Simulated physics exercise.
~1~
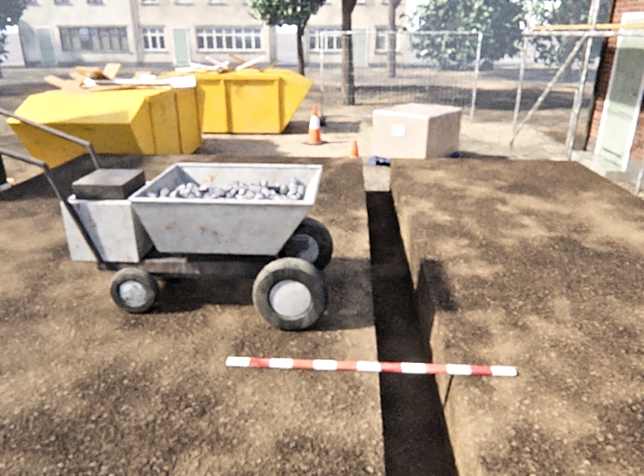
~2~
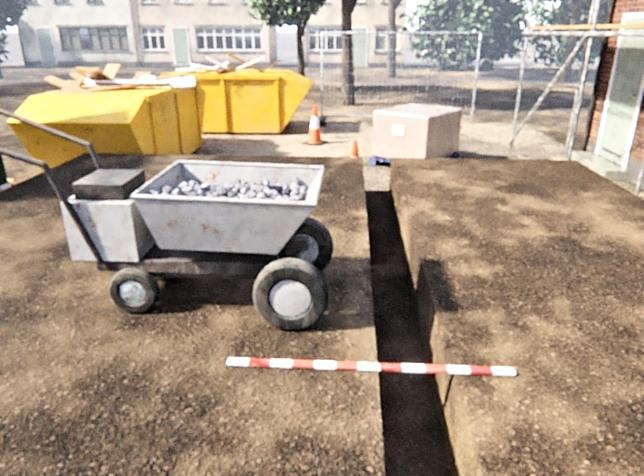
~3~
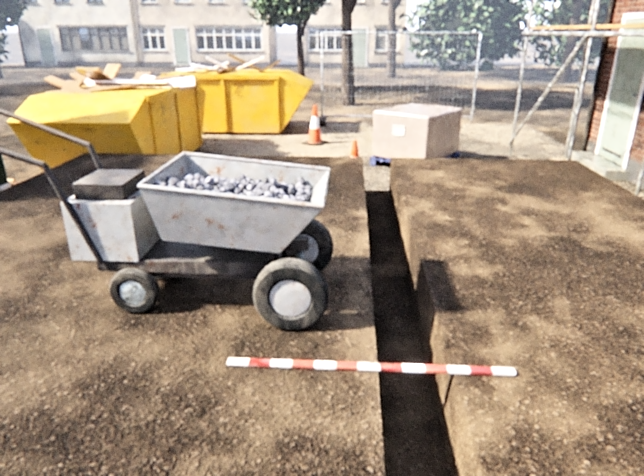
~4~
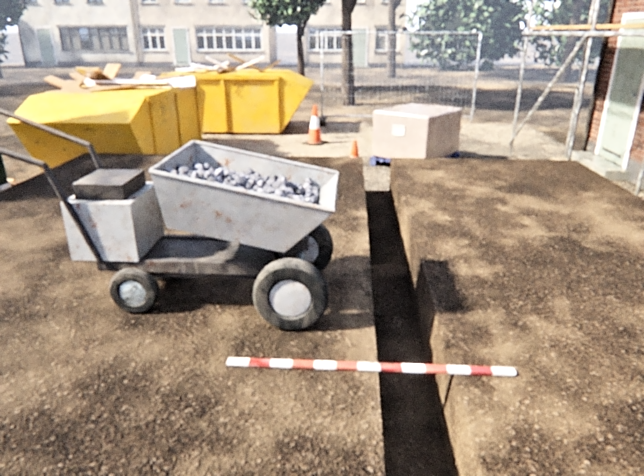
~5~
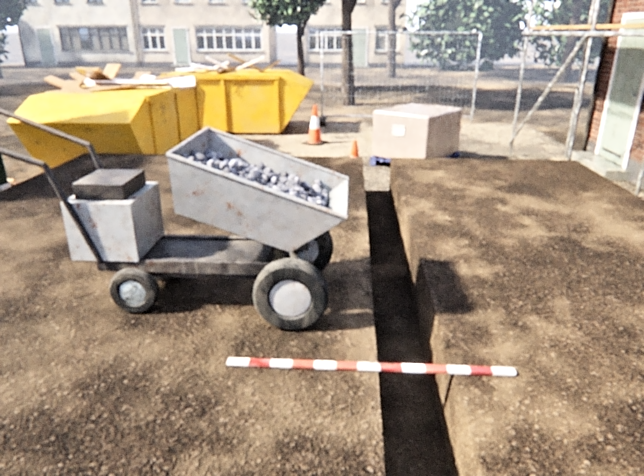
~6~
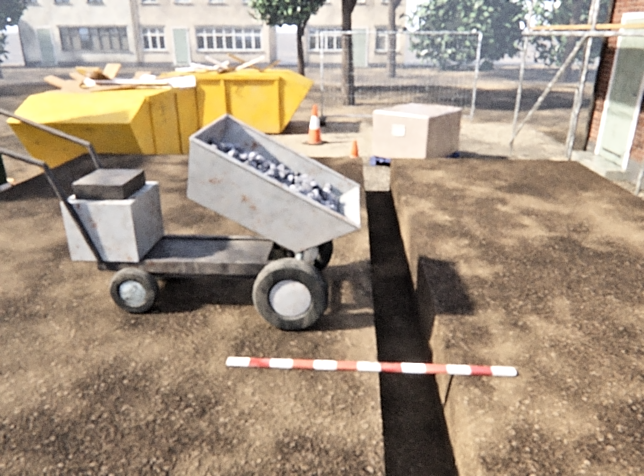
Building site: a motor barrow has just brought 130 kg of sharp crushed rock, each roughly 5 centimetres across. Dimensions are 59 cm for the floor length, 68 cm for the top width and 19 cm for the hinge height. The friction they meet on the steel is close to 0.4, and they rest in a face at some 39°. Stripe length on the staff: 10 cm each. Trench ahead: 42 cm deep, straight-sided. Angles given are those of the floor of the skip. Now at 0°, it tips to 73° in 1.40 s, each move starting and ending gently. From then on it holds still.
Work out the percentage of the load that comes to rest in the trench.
It works out at about 72 per cent of the load.
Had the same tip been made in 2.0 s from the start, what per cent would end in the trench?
75 %.
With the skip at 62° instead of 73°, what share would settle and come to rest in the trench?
About 30%.
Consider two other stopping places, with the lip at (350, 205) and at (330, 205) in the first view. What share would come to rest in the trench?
Result: Close to 35 then close to 55 per cent.
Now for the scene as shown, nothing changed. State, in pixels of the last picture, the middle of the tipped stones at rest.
I'd point to around (409, 350).
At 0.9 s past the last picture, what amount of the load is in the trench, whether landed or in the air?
About 20%.
Then, 0.5 s after the last picture the floor is at 62°, 100 % in the skip; the foremost stones are at (383, 245).
Then, 0.9 s after the last picture the floor is at 73°, 77 % in the skip, 20 % in the trench, 3 % past the trench; the foremost stones are at (455, 306).
Then, 1.3 s after the last picture the floor is at 73°, 45 % in the skip, 42 % in the trench, 13 % past the trench; the foremost stones are at (531, 310).
Then, 3.2 s after the last picture the floor is at 73°, 15 % in the skip, 72 % in the trench, 13 % past the trench; the foremost stones are at (553, 310).
